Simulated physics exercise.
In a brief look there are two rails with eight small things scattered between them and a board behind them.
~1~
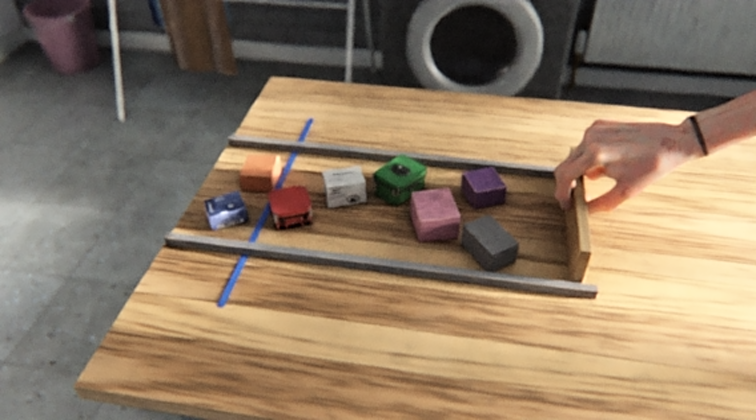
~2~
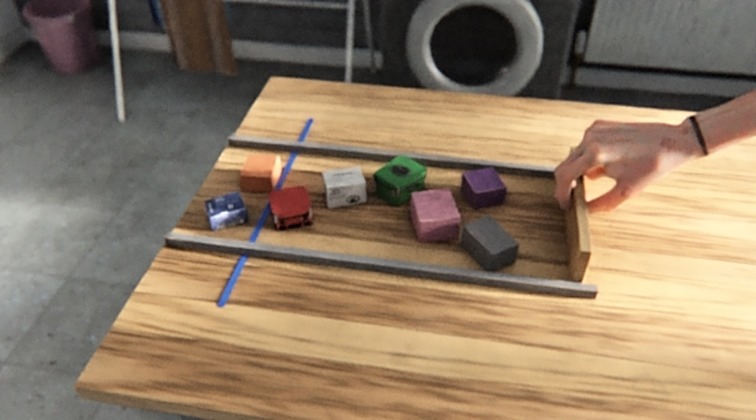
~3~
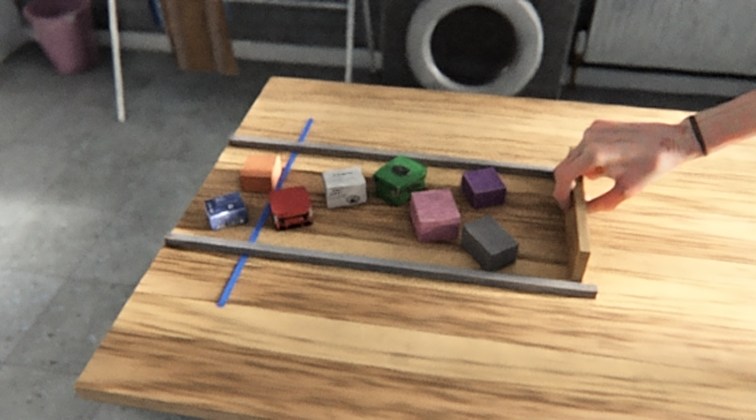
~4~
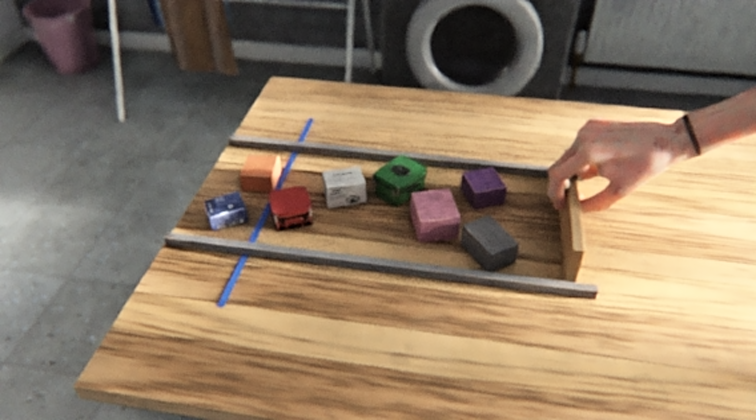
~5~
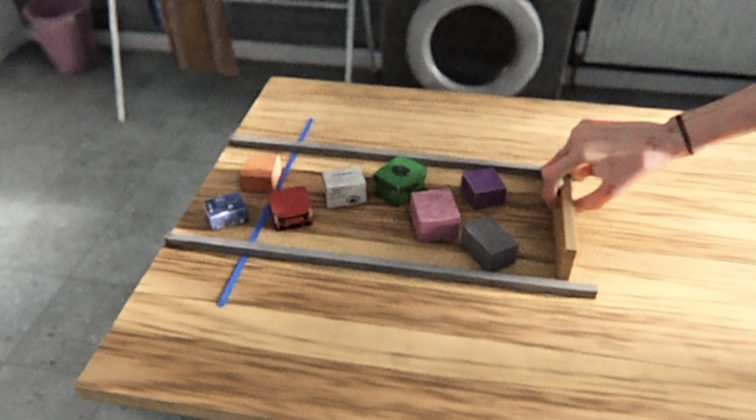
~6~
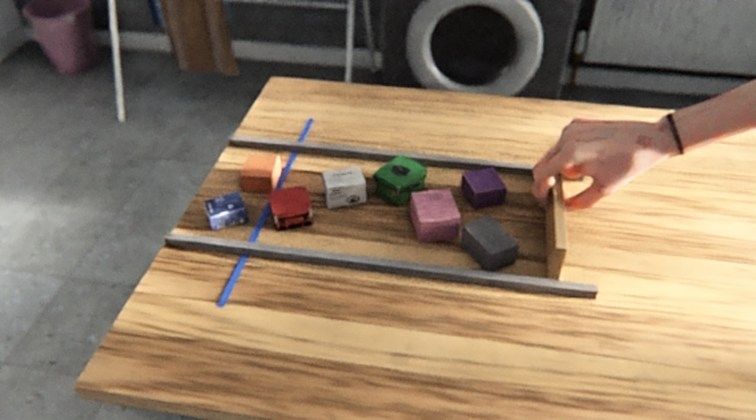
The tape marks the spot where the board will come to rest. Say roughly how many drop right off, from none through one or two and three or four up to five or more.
Those that leave the table: One or a pair.
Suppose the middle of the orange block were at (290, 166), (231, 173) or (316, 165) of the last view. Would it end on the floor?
Well, in turn it does not stay; it does not stay; it does not stay.
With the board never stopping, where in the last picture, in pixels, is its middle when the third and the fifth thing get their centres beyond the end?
About (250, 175) and about (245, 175).
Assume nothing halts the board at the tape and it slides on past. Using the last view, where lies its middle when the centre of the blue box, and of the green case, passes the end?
First it's close to (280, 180), next close to (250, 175).
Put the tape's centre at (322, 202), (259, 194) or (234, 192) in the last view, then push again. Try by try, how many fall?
In order, the counts are 0, 2 and 5.
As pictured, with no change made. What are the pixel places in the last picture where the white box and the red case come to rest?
Looks like one lands around (222, 183), and the other around (208, 217).
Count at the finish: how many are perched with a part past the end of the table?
That'd be 0.
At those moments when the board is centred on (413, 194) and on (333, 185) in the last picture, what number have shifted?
The count reaches 6 first and 8 second.
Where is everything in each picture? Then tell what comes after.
Blue box (226, 211); orange block (261, 173); red case (291, 208); board (576, 212); tape (274, 196), in the first frame.
Orange block (261, 173); board (576, 212), in the second frame.
Red case (291, 209); purple block (483, 188), in the third frame.
Blue box (226, 211); grey block (489, 244), in the fourth frame.
Orange block (261, 173); white box (344, 187), in the fifth frame.
Blue box (226, 211); orange block (261, 173); red case (291, 209); board (555, 209); tape (274, 196), in the sixth frame.
Soon after, none off yet; blue box at rest near (226, 211); orange block at rest near (261, 173); red case at rest near (291, 209).
In the end, the number that fall off is one or two; gone, orange block and blue box.
